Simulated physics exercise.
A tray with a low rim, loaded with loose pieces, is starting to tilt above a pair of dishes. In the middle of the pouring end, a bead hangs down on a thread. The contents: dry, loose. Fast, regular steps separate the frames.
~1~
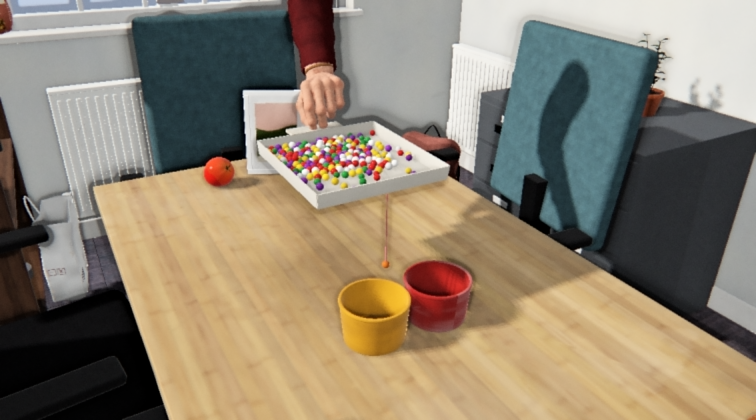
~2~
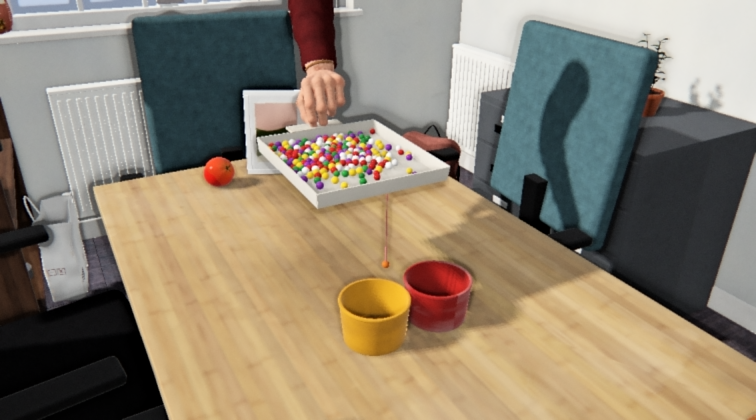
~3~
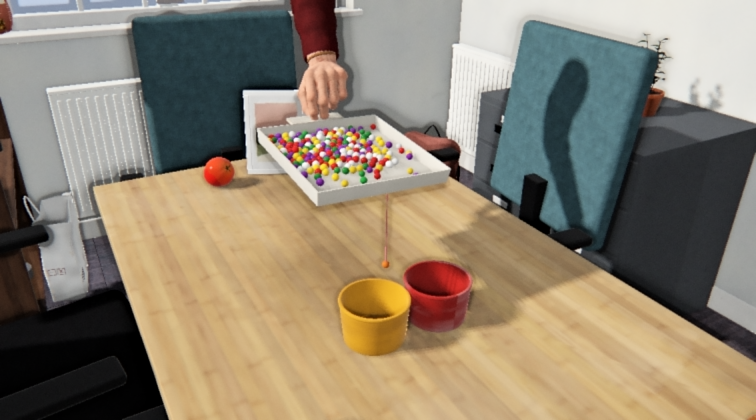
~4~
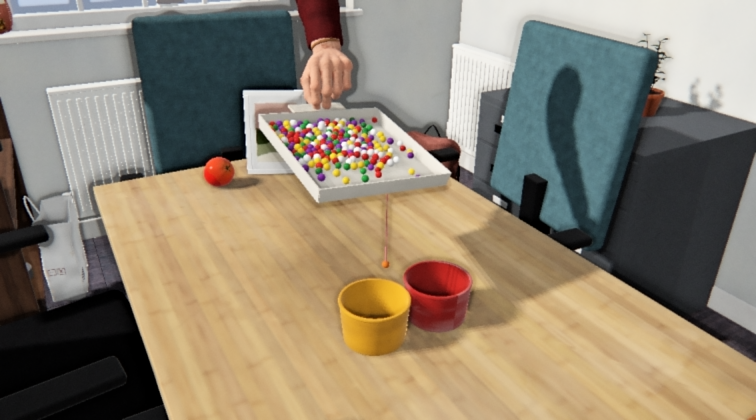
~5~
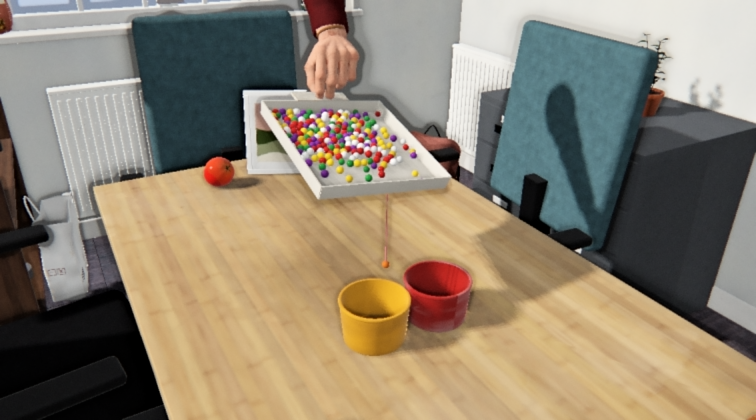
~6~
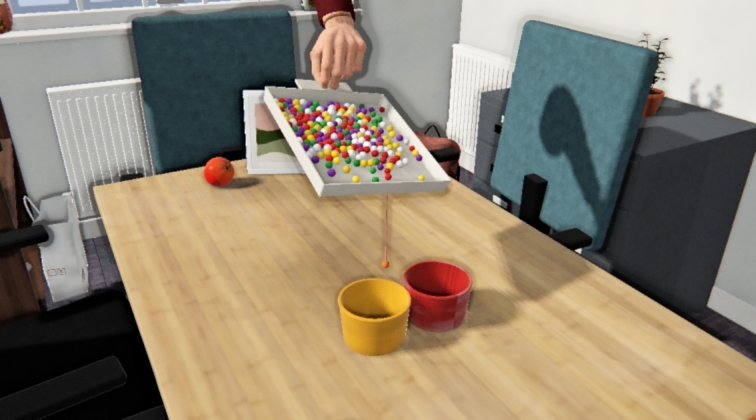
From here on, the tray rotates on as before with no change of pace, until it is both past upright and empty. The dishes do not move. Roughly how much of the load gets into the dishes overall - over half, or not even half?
Not even half gets in.
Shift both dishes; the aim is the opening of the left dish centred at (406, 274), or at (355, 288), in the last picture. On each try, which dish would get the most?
Try 1: The dish at right; try 2: The dish at right.
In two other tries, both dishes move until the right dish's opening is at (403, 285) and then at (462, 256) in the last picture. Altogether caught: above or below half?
In order, they'd catch a minor share, and next a major share.
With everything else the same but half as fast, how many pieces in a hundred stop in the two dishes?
It would be close to 40 per cent.
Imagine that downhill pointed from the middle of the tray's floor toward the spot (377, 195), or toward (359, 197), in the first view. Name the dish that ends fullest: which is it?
Taking them in order: Left side, followed by left side.
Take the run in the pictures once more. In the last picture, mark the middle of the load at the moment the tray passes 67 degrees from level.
About (421, 176).
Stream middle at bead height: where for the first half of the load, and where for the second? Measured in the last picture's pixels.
(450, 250) first, (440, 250) later.
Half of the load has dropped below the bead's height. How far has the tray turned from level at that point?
Reading: Some 100°.
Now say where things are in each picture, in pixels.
Corners of the pouring end near (317, 194) and (448, 165), level; middle of the load near (328, 157), round plastic beads; left dish near (392, 333); right dish near (456, 310); bead on its thread near (386, 264), in the first picture.
Corners of the pouring end near (318, 194) and (448, 166), level; middle of the load near (328, 156), in the second picture.
Corners of the pouring end near (319, 192) and (449, 169), tipped barely, lowest at the right corner; middle of the load near (328, 151), in the third picture.
Corners of the pouring end near (320, 189) and (449, 172), tipped a little, lowest at the right corner; middle of the load near (330, 143), in the fourth picture.
Corners of the pouring end near (322, 186) and (449, 176), tipped clearly, lowest at the right corner; middle of the load near (333, 137), in the fifth picture.
Corners of the pouring end near (324, 183) and (449, 180), tipped clearly, lowest at the right corner; middle of the load near (339, 132), the whole lot on the move; left dish near (392, 333); right dish near (456, 310), in the sixth picture.
Shortly afterwards, tray tipped steeply; the bulk on the tray; only a few in the right dish; only a few outside both; a little in the air.
Next, tray tipped past a quarter turn; near a quarter on the tray; near a quarter in the right dish; near a quarter outside both; near a quarter in the air.
Some moments later, tray tipped past a quarter turn; near a third in the right dish; near two thirds outside both.
In the end, tray tipped past a quarter turn; none at all in the left dish; near a third in the right dish; near two thirds outside both.
